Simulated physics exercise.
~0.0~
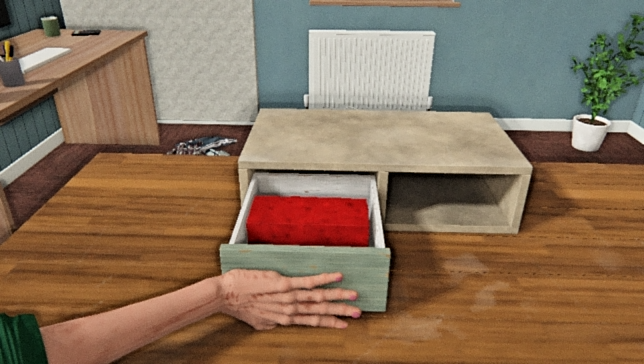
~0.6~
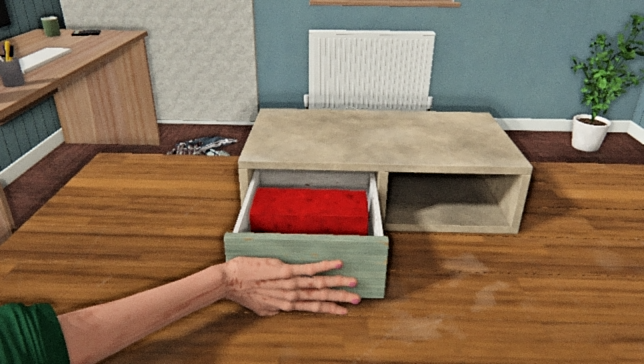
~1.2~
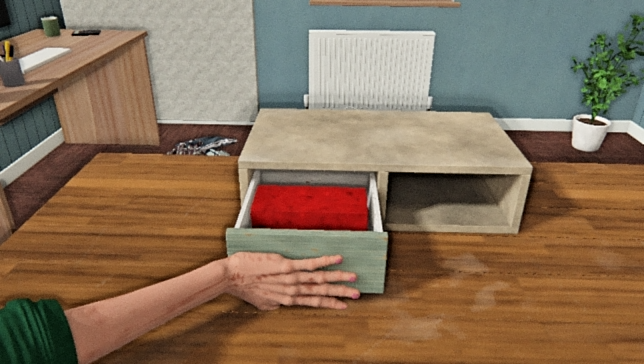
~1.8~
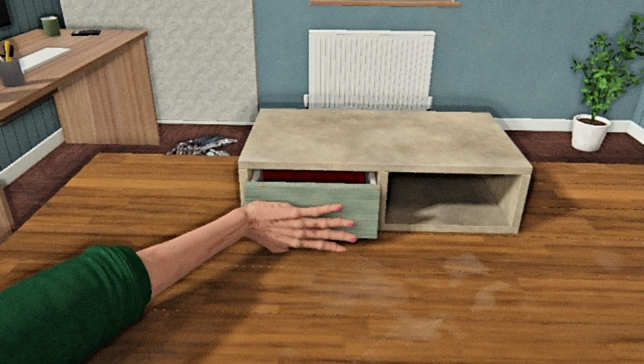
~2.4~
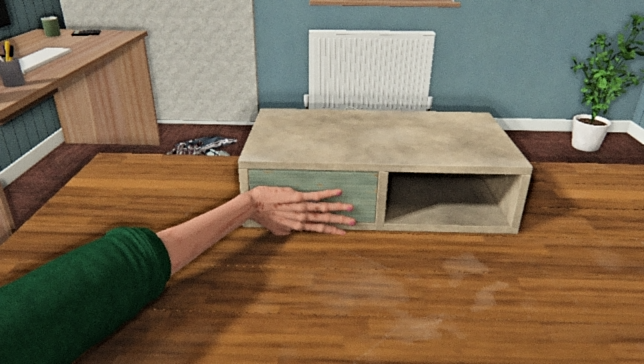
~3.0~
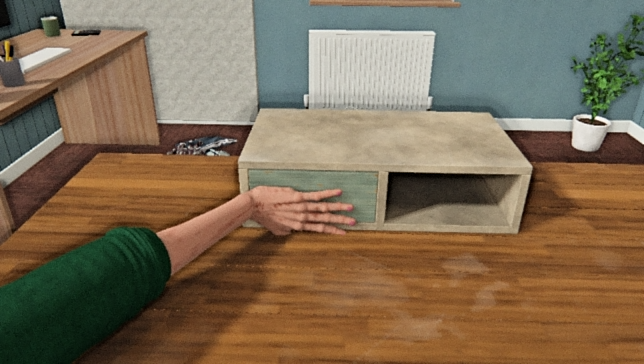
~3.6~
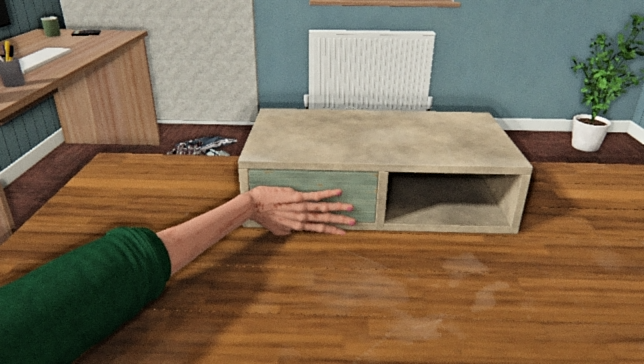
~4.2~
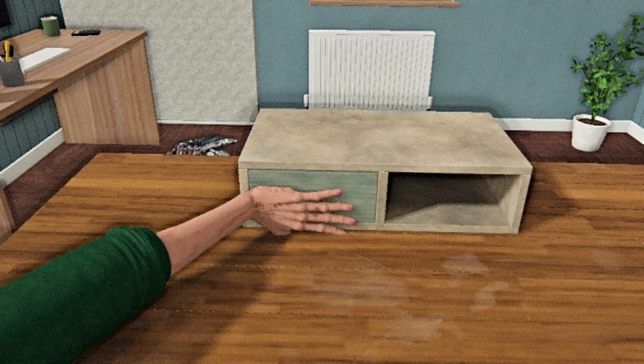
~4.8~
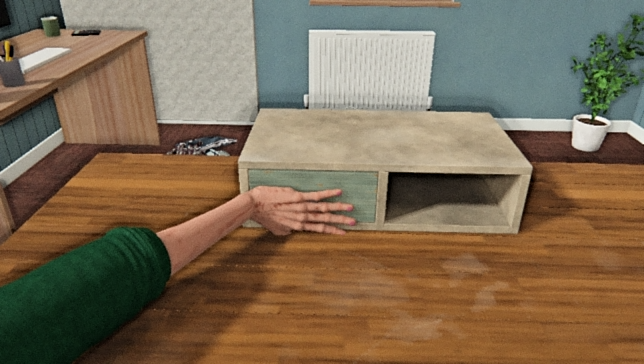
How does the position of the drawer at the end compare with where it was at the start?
At the start the drawer sticks well out of the left side of the chest, showing the red brick inside. By the end it is pushed all the way back, with its green front flush with the chest.
